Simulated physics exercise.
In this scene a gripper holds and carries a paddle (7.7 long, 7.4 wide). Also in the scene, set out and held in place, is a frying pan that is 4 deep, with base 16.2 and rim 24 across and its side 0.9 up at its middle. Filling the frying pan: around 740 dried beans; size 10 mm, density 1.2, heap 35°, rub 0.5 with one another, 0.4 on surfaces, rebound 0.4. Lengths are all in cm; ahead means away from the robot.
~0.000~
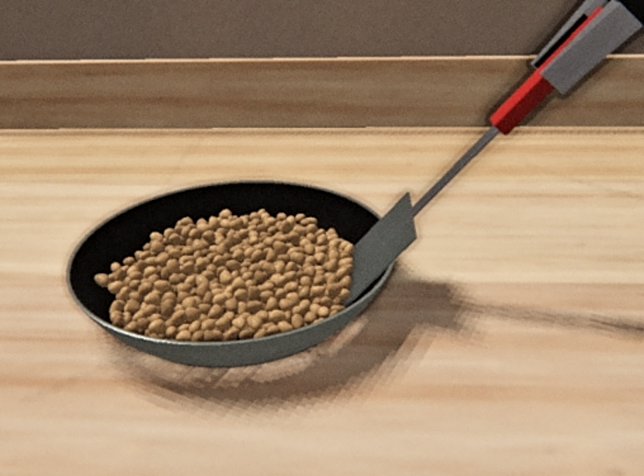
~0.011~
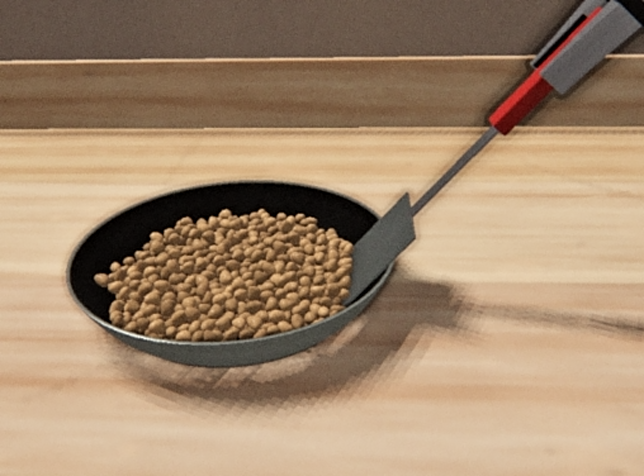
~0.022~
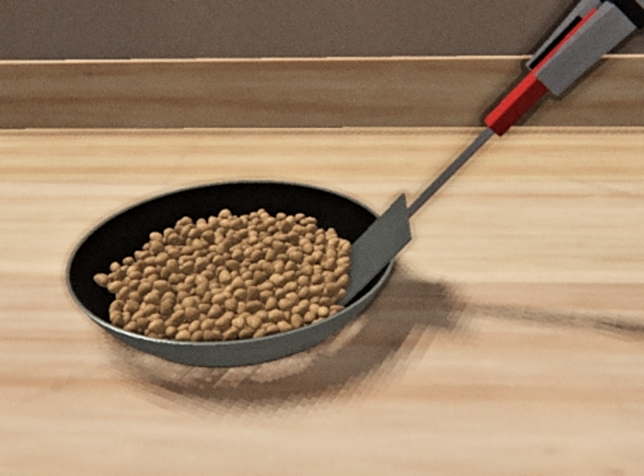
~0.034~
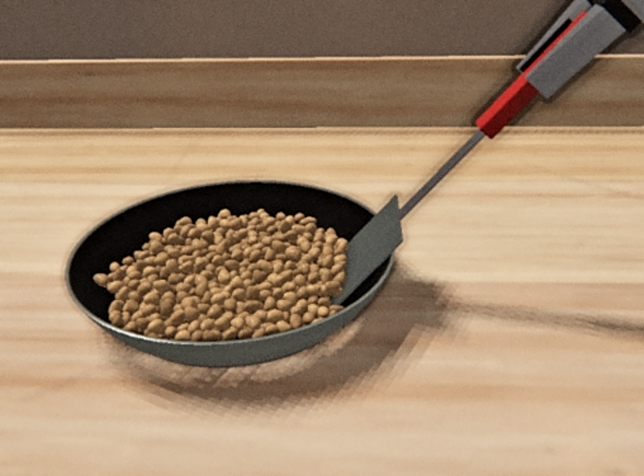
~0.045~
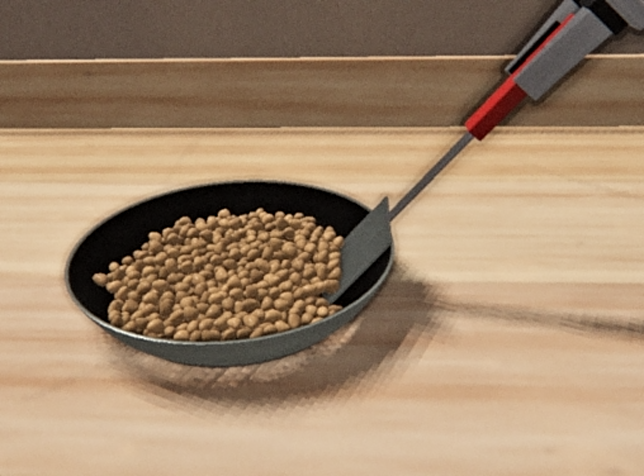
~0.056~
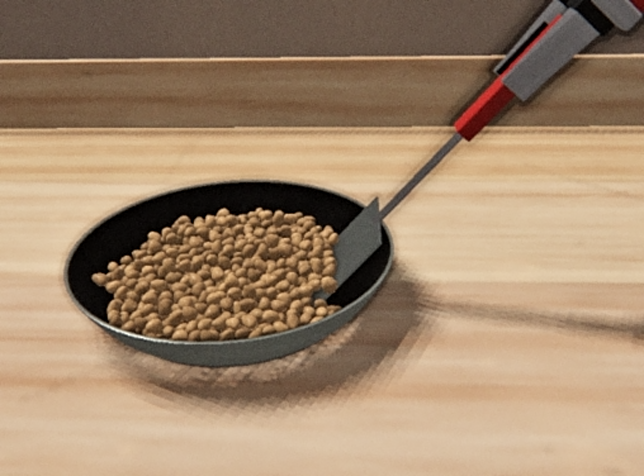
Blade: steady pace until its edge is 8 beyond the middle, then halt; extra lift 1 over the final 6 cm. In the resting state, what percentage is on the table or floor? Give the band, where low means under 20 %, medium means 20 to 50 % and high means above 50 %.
Band: Low.
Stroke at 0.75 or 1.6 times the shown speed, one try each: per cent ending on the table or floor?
Around 10 per cent, then around 25 per cent, would end on the table or floor.
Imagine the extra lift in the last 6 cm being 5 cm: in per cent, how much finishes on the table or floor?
It comes to around 15 percent.
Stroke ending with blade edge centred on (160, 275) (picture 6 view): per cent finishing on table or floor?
Roughly 5 per cent, I'd say.
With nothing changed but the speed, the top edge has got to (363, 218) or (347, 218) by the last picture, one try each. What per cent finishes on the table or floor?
Some 25 and 30 per cent.
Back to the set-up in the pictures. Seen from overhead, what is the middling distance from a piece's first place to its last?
Somewhere around 4 centimetres, I'd say.
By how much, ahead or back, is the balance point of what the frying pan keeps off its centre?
The balance point lies close to 3.5 cm ahead.
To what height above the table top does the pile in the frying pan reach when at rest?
6.5 cm.
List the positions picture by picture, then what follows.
The paddle top edge at (412, 213), sloping 50°; upper third of the load around (243, 263), from x 105 to 350, top at y 215; 742 in the frying pan, in the first picture.
The paddle top edge at (411, 213), sloping 50°; upper third of the load around (243, 263), from x 105 to 350, top at y 215, in the second picture.
The paddle top edge at (407, 214), sloping 50°; upper third of the load around (243, 263), from x 105 to 345, top at y 215, in the third picture.
The paddle top edge at (399, 216), sloping 50°; upper third of the load around (243, 263), from x 105 to 345, top at y 215, in the fourth picture.
The paddle top edge at (389, 218), sloping 50°; upper third of the load around (245, 261), from x 100 to 340, top at y 215, in the fifth picture.
The paddle top edge at (379, 218), sloping 50°; upper third of the load around (242, 258), from x 100 to 340, top at y 215; 742 in the frying pan, in the sixth picture.
After 0.14 s, sloping 50°, highest piece 5 above the table; 742 in the frying pan.
After 0.22 s, sloping 50°, highest piece 6 above the table; 742 in the frying pan.
After 0.46 s, sloping 50°, highest piece 6 above the table; 644 in the frying pan, 97 on the table or floor, 1 on the blade or in flight.
After 1.51 s, sloping 50°, highest piece 6 above the table; 639 in the frying pan, 103 on the table or floor.
In the end, 639 in the frying pan, 103 on the table or floor. That is 14 % on the table or floor.
